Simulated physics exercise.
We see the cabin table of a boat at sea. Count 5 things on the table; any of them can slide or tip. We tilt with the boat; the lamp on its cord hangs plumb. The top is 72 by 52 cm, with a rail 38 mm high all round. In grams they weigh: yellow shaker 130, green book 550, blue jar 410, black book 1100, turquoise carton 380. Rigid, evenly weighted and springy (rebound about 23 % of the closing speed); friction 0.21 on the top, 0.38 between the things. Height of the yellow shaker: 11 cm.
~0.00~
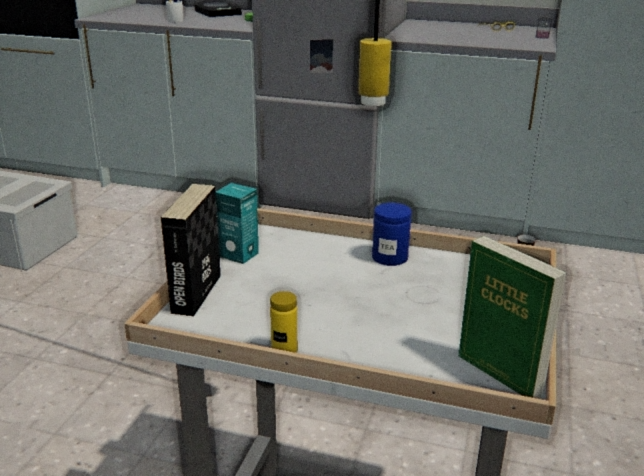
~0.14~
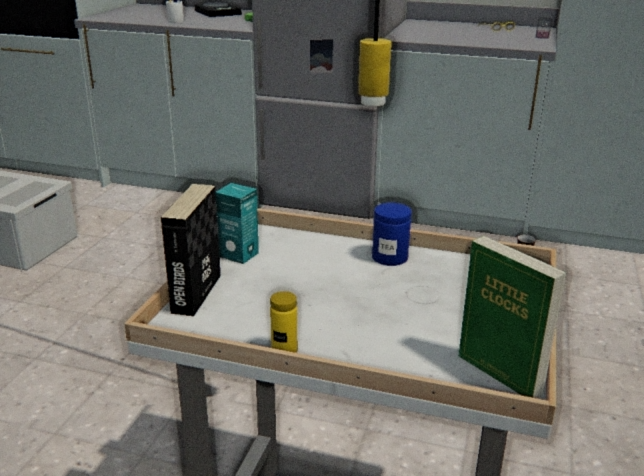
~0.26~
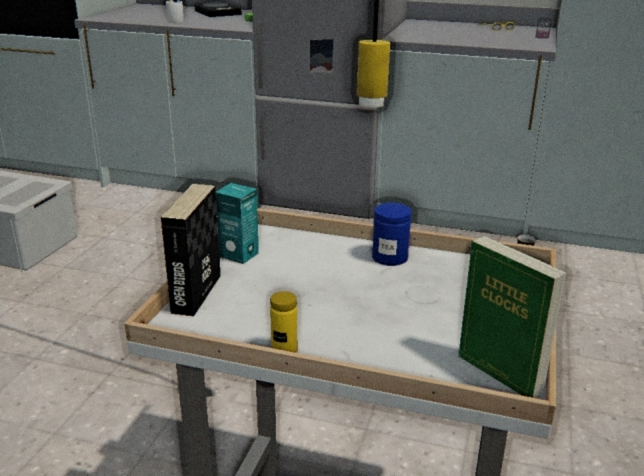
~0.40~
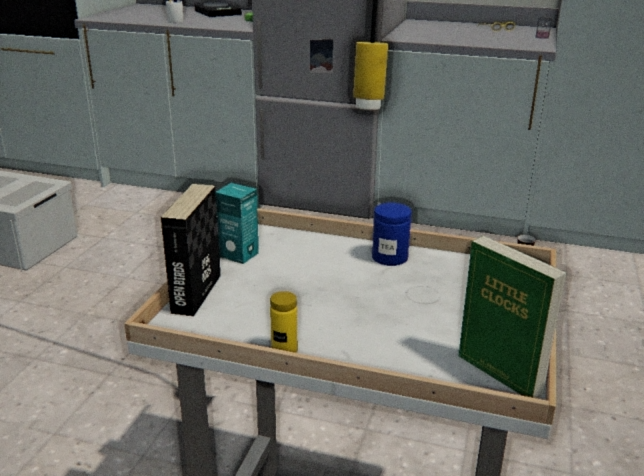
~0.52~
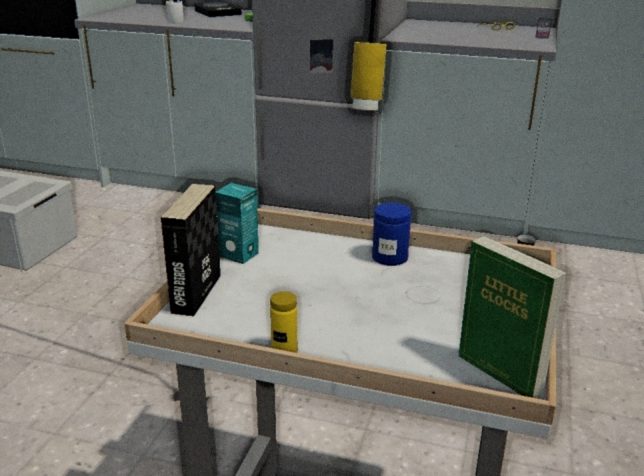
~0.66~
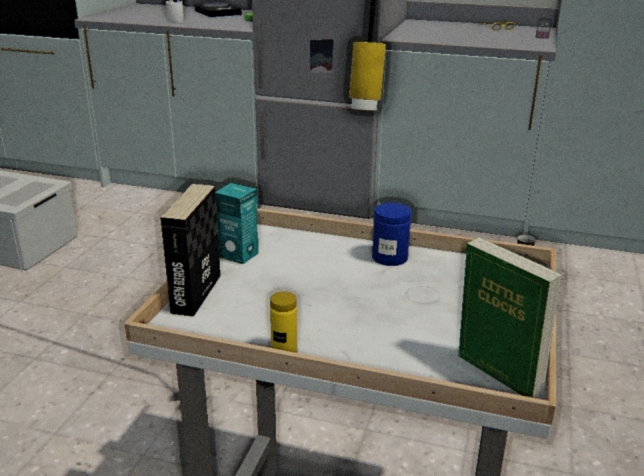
The tray-like table held two books, a turquoise carton, a blue jar and a yellow shaker, all staying in place while the hanging yellow lamp drifted slightly left and the green book rocked a little.
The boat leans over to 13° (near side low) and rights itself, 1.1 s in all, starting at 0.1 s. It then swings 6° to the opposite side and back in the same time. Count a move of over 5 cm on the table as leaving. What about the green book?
The green book ends elsewhere.
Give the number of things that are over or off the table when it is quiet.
That comes to 1.
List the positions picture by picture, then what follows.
Boat level; green book (508, 318); yellow shaker (284, 325), in the first frame.
Boat level; black book (193, 249); turquoise carton (238, 224), in the second frame.
Heel 3°, near side down; yellow shaker (284, 325); blue jar (391, 234), in the third frame.
Heel 7°, near side down; black book (193, 249); turquoise carton (238, 223), in the fourth frame.
Heel 11°, near side down; yellow shaker (284, 325); blue jar (391, 234), in the fifth frame.
Heel 13°, near side down; green book (506, 319) rocked 3° off its seat; black book (193, 249), in the sixth frame.
By 1.16 s, boat level; green book now off the table.
By 1.46 s, heel 3°, far side down.
When it is over (2.8 s), off the table, green book; the other 4 within 5 cm of the start.
